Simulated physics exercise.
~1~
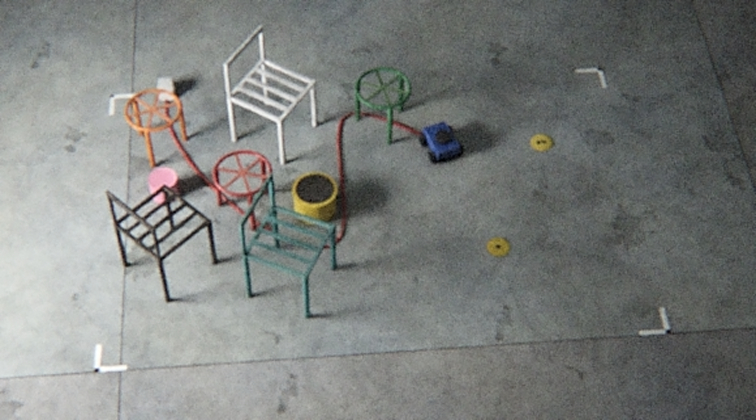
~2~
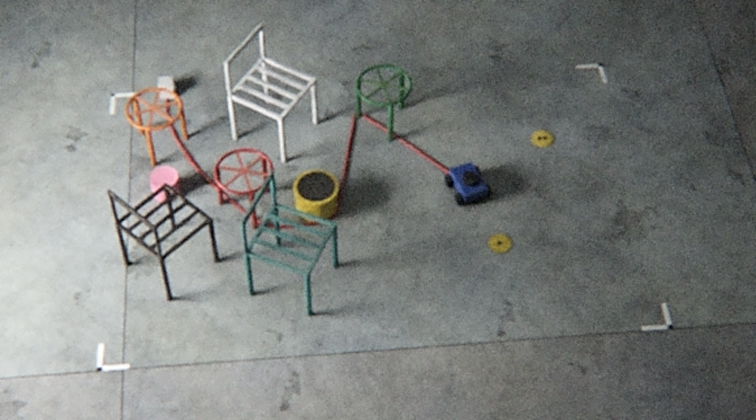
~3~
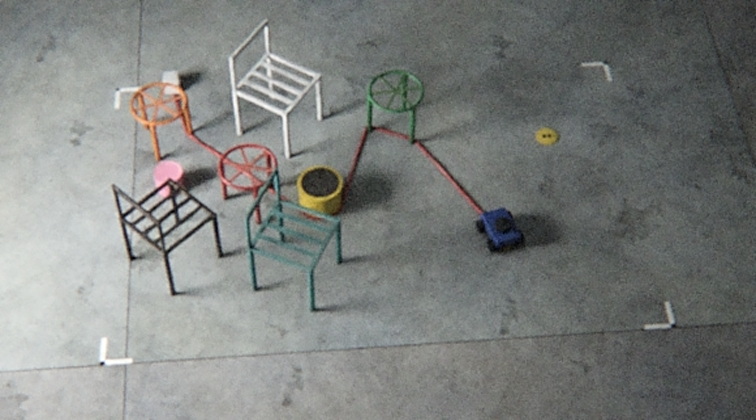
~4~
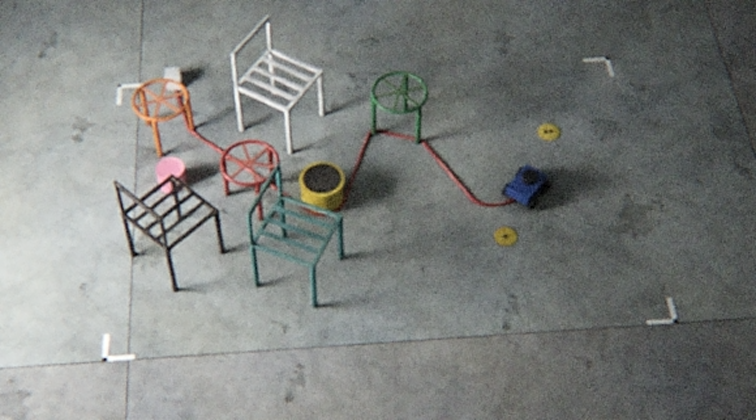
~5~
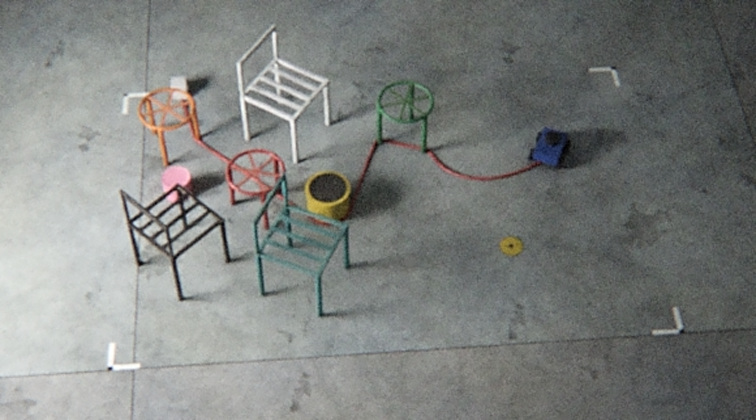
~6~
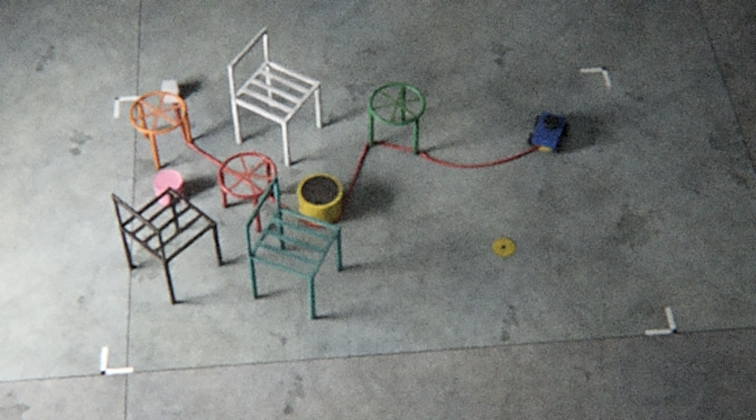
In the video, a small blue cart trailing a red lead past chairs, stools, a pink bucket and a yellow pot drives down to the lower yellow mark, then up to the other, the green stool shifting slightly, and stops there with the lead curving slackly behind.
